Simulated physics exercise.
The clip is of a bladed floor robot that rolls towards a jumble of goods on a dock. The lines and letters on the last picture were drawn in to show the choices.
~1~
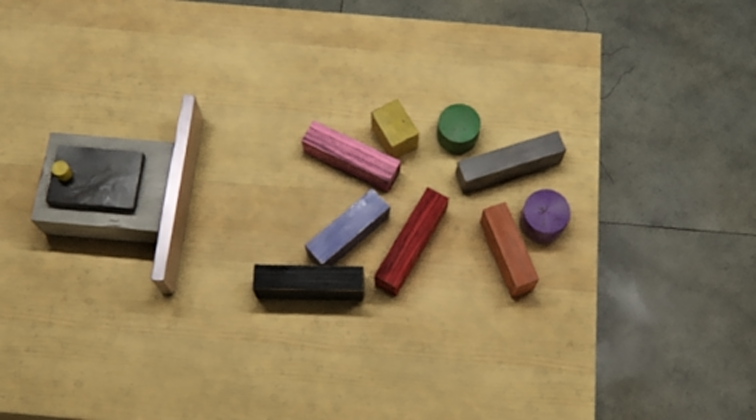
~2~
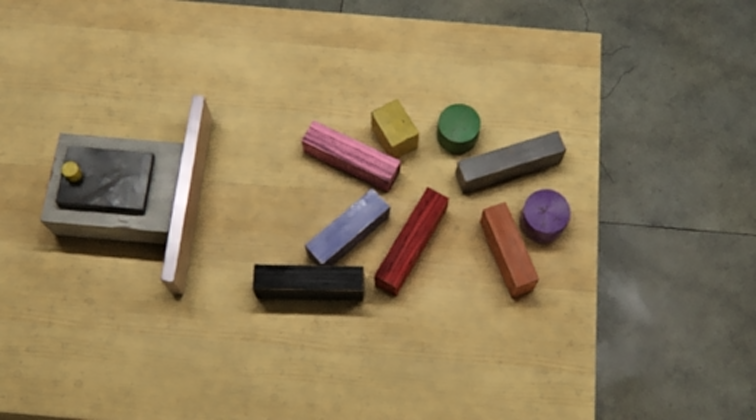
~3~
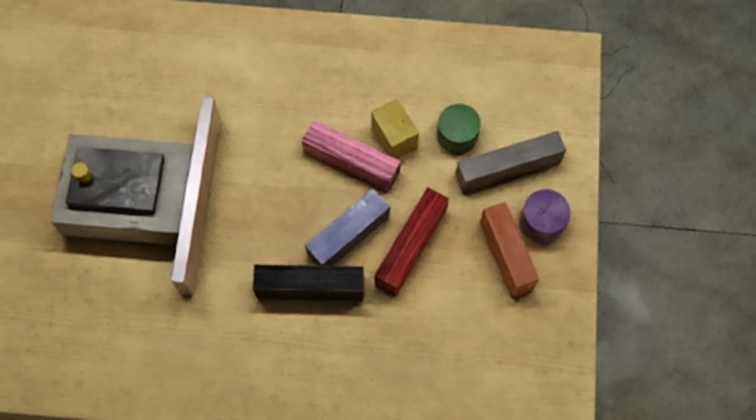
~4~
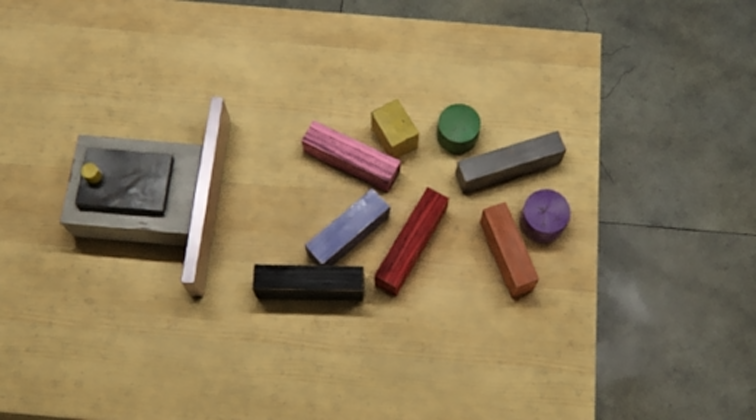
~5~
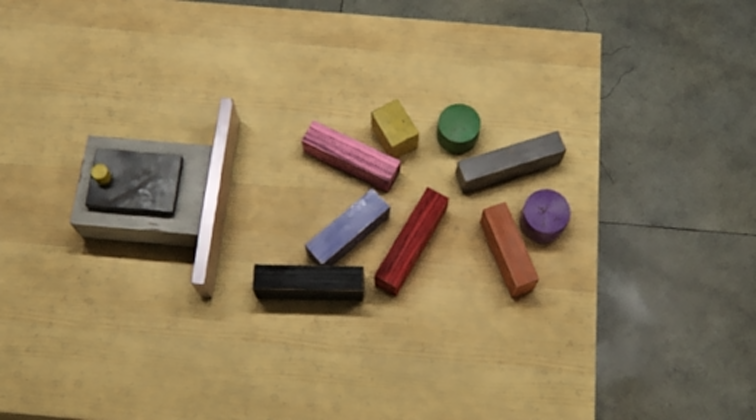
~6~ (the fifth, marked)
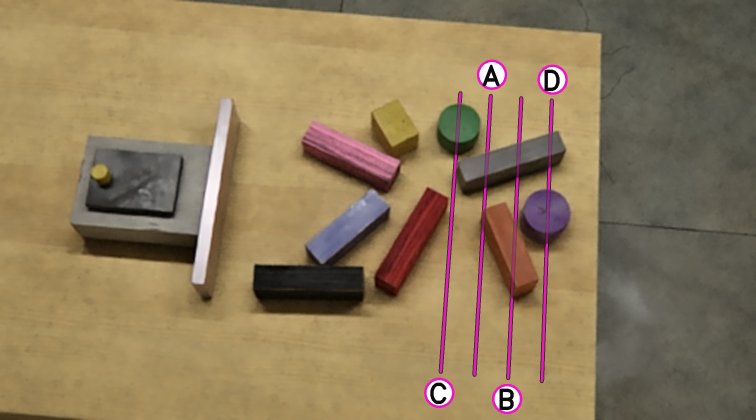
A grey block-shaped machine with a wide upright blade on its front slides slowly a short way to the right across a wooden surface, while the coloured bars, two round pieces and a yellow block stay still.
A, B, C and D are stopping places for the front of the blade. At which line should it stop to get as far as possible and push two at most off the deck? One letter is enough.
Line B.
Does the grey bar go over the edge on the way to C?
No.
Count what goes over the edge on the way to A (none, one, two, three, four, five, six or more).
In all, none.
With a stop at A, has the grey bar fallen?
By then, no.
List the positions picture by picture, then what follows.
Purple canister (545, 216); red stick (412, 241); pink stick (351, 157), in the first picture.
Robot (112, 179); black stick (310, 283), in the second picture.
Robot (122, 180); grey bar (510, 162), in the third picture.
Robot (132, 181); blue bar (348, 231), in the fourth picture.
Robot (142, 182); purple canister (545, 216); red stick (412, 241); pink stick (351, 157), in the fifth picture.
On the marked copy, A at (483, 228); B at (515, 231); C at (451, 226); D at (547, 234).
Taking B. A third of the way, robot (249, 191); black stick (375, 295); red stick (437, 244).
Two thirds of the way, robot (358, 200); grey bar (532, 160); orange bar (516, 247).
When it is over, robot (443, 207); grey bar over the edge; purple canister over the edge; two fallen.
As for the rest, A is within the limit but short; C is within the limit but short; D drops three.
